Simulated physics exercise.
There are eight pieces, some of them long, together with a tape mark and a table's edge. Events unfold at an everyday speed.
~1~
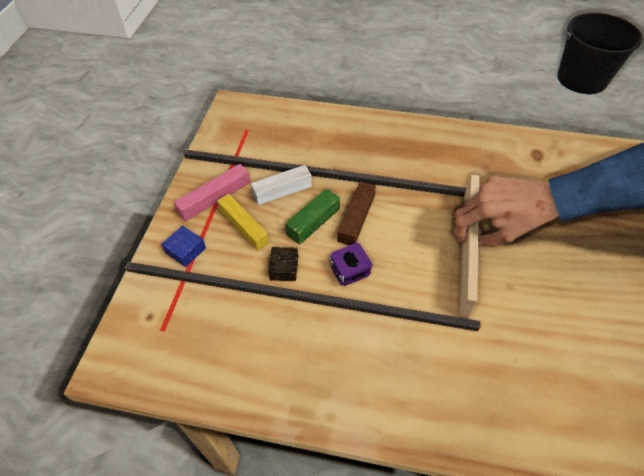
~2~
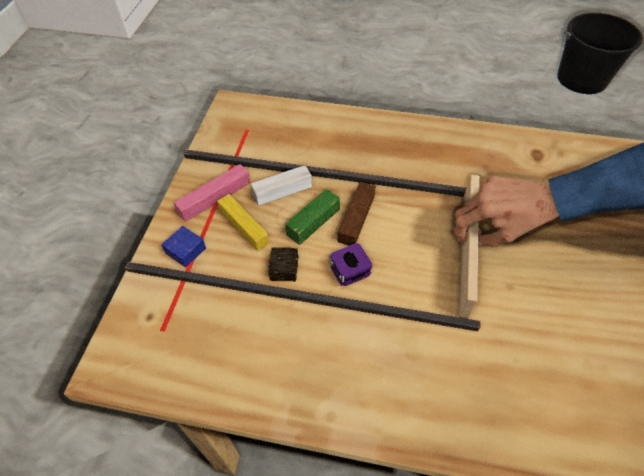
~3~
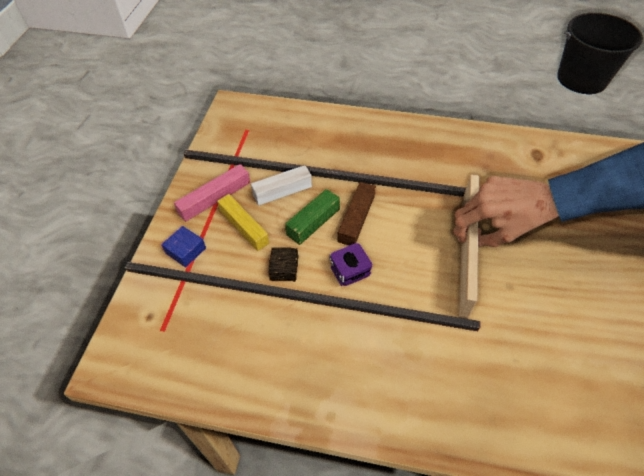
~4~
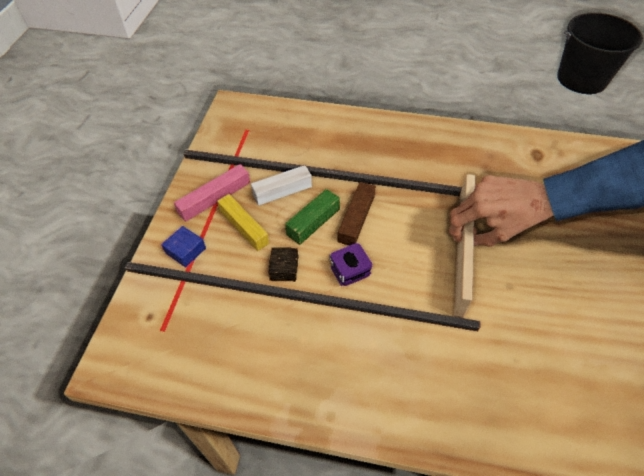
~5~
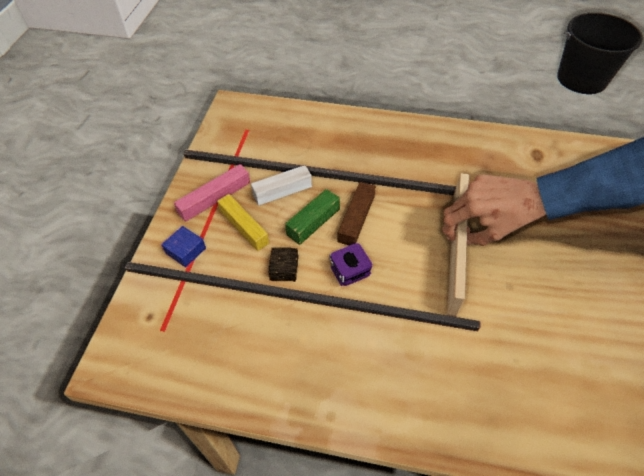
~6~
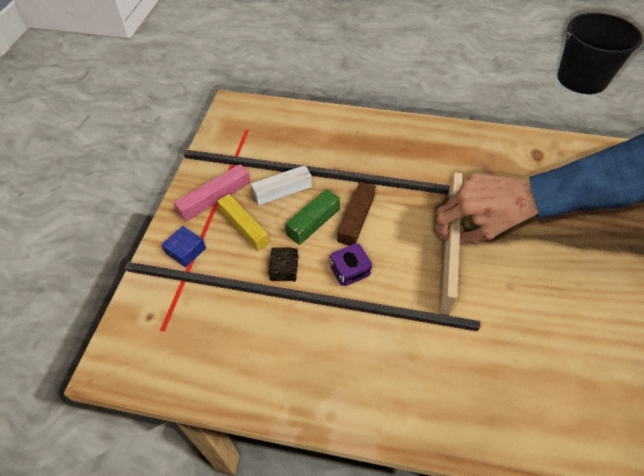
A hand in a blue sleeve held a wooden board upright between two dark rails, then slid it slightly left across the table, while the eight colourful pieces near the red line stayed still.
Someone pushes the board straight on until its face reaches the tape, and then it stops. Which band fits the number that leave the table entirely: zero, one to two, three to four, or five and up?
The band is one to two.
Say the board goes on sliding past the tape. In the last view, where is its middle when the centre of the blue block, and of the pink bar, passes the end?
Roughly (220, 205); for the second one, roughly (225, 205).
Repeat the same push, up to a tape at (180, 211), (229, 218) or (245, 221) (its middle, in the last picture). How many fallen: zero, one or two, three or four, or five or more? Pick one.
In turn: Five or more; not one; none at all.
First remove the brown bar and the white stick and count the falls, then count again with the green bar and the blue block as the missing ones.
Tally of falls: 1 for the first try, 0 for the second.
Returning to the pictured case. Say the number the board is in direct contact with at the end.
Tally at the end: 2.
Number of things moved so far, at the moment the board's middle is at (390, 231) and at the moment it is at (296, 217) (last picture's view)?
Counts: 0 and 6.
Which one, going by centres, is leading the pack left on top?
The yellow bar is it.
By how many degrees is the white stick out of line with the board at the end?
I'd estimate about 45 degrees.
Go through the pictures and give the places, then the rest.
In the first picture, blue block (184, 246); pink bar (213, 192); yellow bar (243, 222); board (469, 243); tape (211, 215).
In the second picture, pink bar (213, 192); green bar (313, 216).
In the third picture, yellow bar (243, 222); brown bar (357, 213).
In the fourth picture, blue block (184, 246); white stick (282, 185).
In the fifth picture, pink bar (213, 192); black block (284, 264).
In the sixth picture, blue block (184, 246); pink bar (213, 192); yellow bar (243, 222); board (452, 240); tape (211, 215).
Soon after, none off yet; blue block at rest near (184, 246); pink bar at rest near (213, 192); yellow bar at rest near (243, 222).
In the end, the number that fall off is one or two; gone, pink bar and blue block.
